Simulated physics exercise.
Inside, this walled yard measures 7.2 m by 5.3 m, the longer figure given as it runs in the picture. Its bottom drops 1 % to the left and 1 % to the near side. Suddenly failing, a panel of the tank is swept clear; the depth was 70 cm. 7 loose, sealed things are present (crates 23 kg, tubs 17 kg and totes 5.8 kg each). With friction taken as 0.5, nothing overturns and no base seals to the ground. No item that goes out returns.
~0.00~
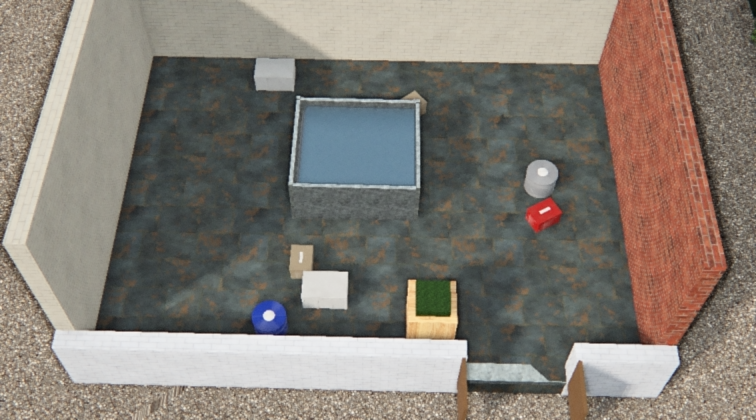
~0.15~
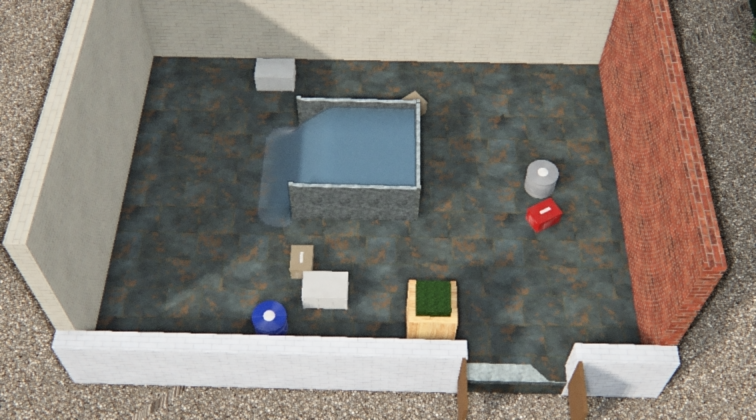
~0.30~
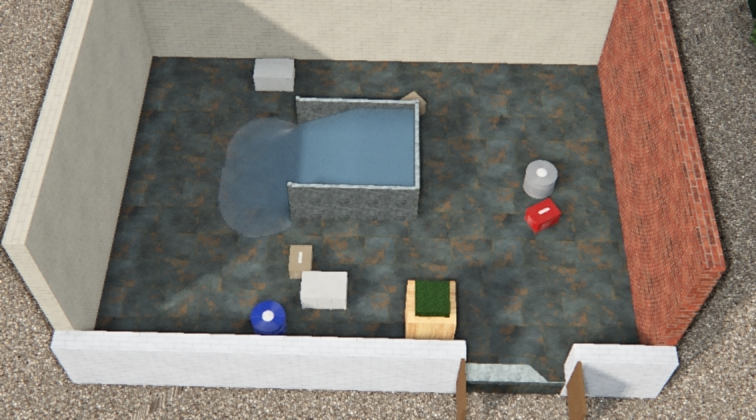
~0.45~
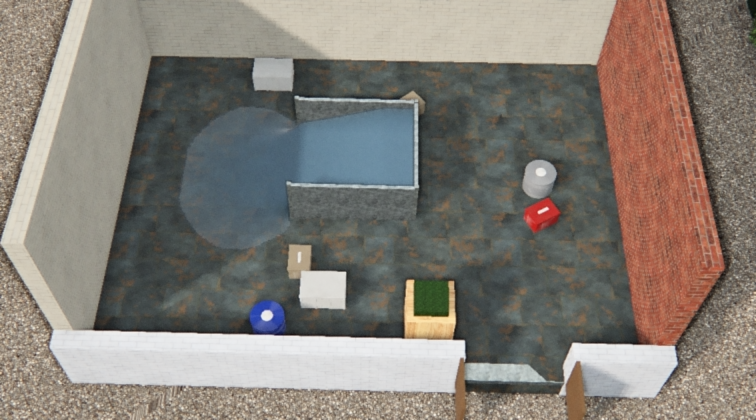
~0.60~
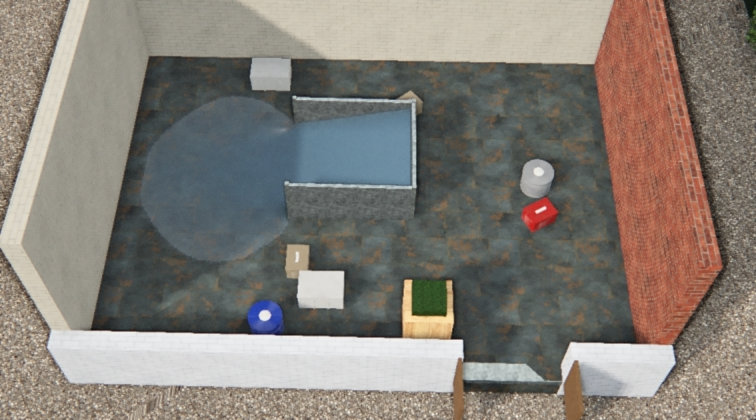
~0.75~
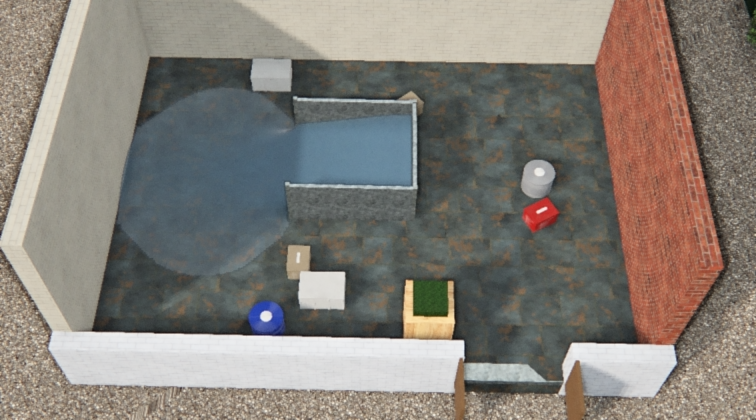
A walled tank loses its left panel and water spreads leftward across the yard floor.
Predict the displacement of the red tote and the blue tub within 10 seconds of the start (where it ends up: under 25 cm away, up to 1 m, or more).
By the end the red tote is close to its start and the blue tub is well away.
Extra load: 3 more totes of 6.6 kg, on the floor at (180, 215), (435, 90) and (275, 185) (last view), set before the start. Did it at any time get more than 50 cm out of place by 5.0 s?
Well, in that order it's higher, higher and higher.
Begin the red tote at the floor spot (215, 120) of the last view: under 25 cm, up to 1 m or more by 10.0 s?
It ends far away.
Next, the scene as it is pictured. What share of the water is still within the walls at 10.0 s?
Roughly 98 percent.
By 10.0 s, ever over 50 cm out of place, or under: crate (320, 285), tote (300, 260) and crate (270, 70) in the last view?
Well, going one by one, it's too far, too far and too far.
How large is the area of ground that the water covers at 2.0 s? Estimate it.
The covered patch comes to about 14 m2.
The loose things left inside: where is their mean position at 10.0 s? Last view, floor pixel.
I'd put it around (438, 203).
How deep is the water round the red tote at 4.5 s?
Depth: About 0 cm.
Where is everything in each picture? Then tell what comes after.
In the first frame, the red tote at (545, 211) rests on the ground; the blue tub at (269, 316), on the bottom; 2.5 m2 under water; 0 of 7 have shifted.
In the second frame, the red tote at (545, 211), on the bottom; the blue tub at (269, 316), on the bottom; water covers 3.4 m2; 0 of 7 have shifted.
In the third frame, the red tote at (544, 211), on the bottom; the blue tub at (268, 316) rests on the ground; water covers 4.6 m2; 0 of 7 have shifted.
In the fourth frame, the red tote at (543, 211), on the bottom; the blue tub at (267, 316) rests on the ground; 6.1 m2 under water; 0 of 7 have shifted.
In the fifth frame, the red tote at (541, 210) rests on the ground; the blue tub at (265, 315) rests on the ground; water covers 7.9 m2; 0 of 7 have shifted.
In the sixth frame, the red tote at (542, 210) rests on the ground; the blue tub at (266, 316), on the bottom; 9.6 m2 under water; 0 of 7 have shifted.
After 2.0 s the red tote is near (542, 210), 0.0 m from its start, aground; the blue tub is near (266, 316), 0.0 m from its start, aground; 0 of 7 are out; 0 afloat.
After 4.5 s the red tote is near (542, 210), 0.0 m from its start, aground; the blue tub is near (381, 317), 1.5 m from its start, aground; 0 of 7 are out; 0 afloat.
After 7.0 s the red tote is near (542, 210), 0.0 m from its start, aground; the blue tub is near (404, 264), 2.0 m from its start, aground; 0 of 7 are out; 0 afloat.
After 10.0 s the red tote is near (542, 210), 0.0 m from its start, aground; the blue tub is near (404, 263), 2.0 m from its start, aground; 0 of 7 are out; 0 afloat.
